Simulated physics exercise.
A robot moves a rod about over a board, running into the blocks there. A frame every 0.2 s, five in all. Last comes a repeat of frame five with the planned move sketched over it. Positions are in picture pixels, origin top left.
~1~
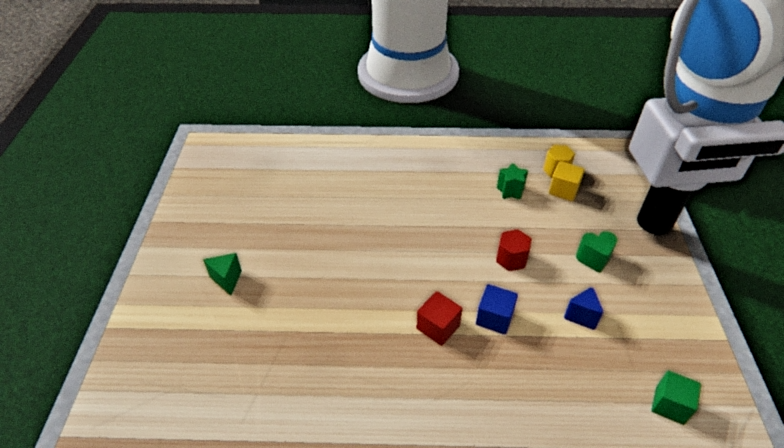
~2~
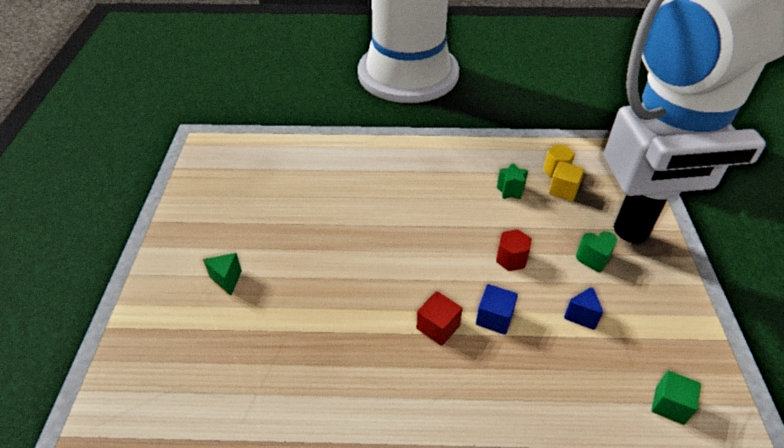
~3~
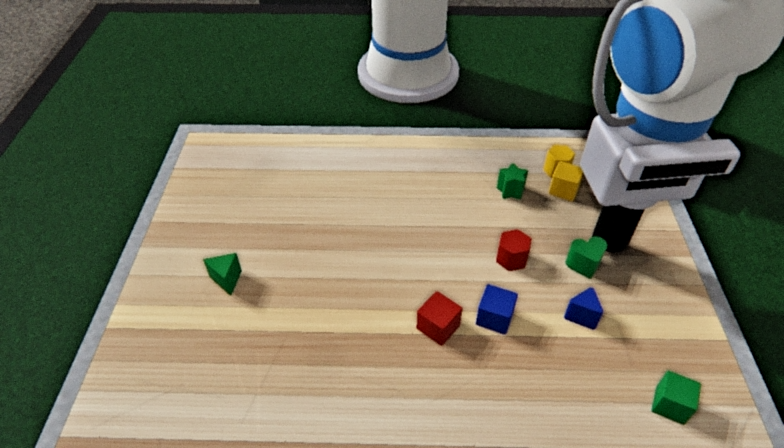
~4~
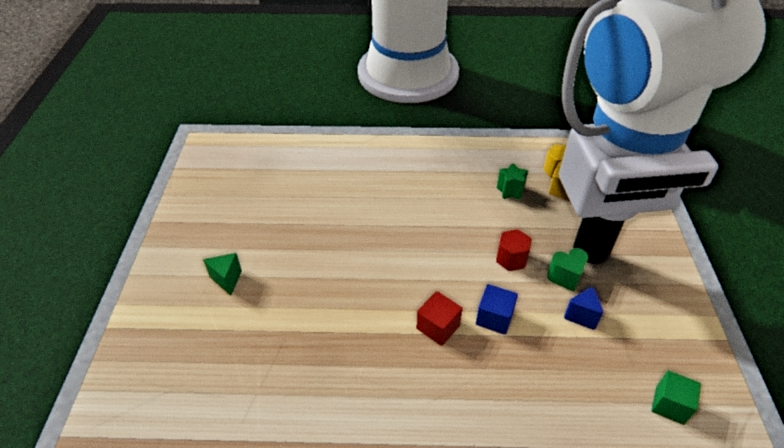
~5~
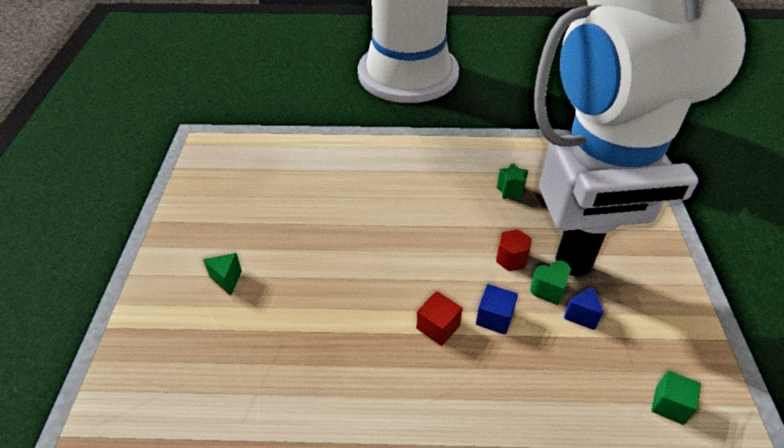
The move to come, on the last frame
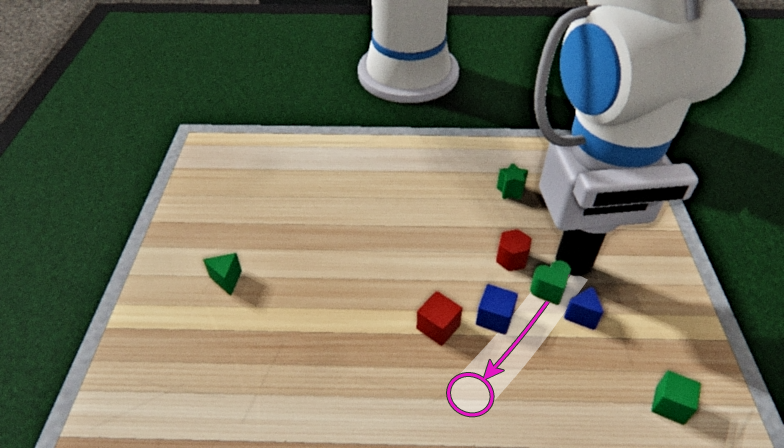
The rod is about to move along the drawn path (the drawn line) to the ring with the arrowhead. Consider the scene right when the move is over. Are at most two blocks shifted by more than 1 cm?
I expect not.
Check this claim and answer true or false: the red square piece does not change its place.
The statement is false.
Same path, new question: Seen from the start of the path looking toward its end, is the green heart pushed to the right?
I believe so.
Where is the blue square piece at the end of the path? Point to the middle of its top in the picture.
Its top middle will sit at (460, 302).
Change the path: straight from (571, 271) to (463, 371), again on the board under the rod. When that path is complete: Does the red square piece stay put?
No, it doesn't check out.
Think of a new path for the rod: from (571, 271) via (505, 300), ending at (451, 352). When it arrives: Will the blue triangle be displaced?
Answer: No.
Drawn move, straight from (571, 271) to (470, 394).
On the path given first. One third of the way, rod (545, 300); blue square piece (482, 303), turned 20° anticlockwise; green heart (514, 300), turned 60° clockwise.
Two thirds of the way, rod (512, 342); red square piece (421, 304), turned 35° anticlockwise; blue square piece (461, 302), turned 30° clockwise; green heart (480, 326).
At the end, rod (472, 387); red square piece (421, 304), turned 35° anticlockwise; blue square piece (460, 302), turned 35° clockwise; green heart (467, 335), turned 160° clockwise; blue triangle still.
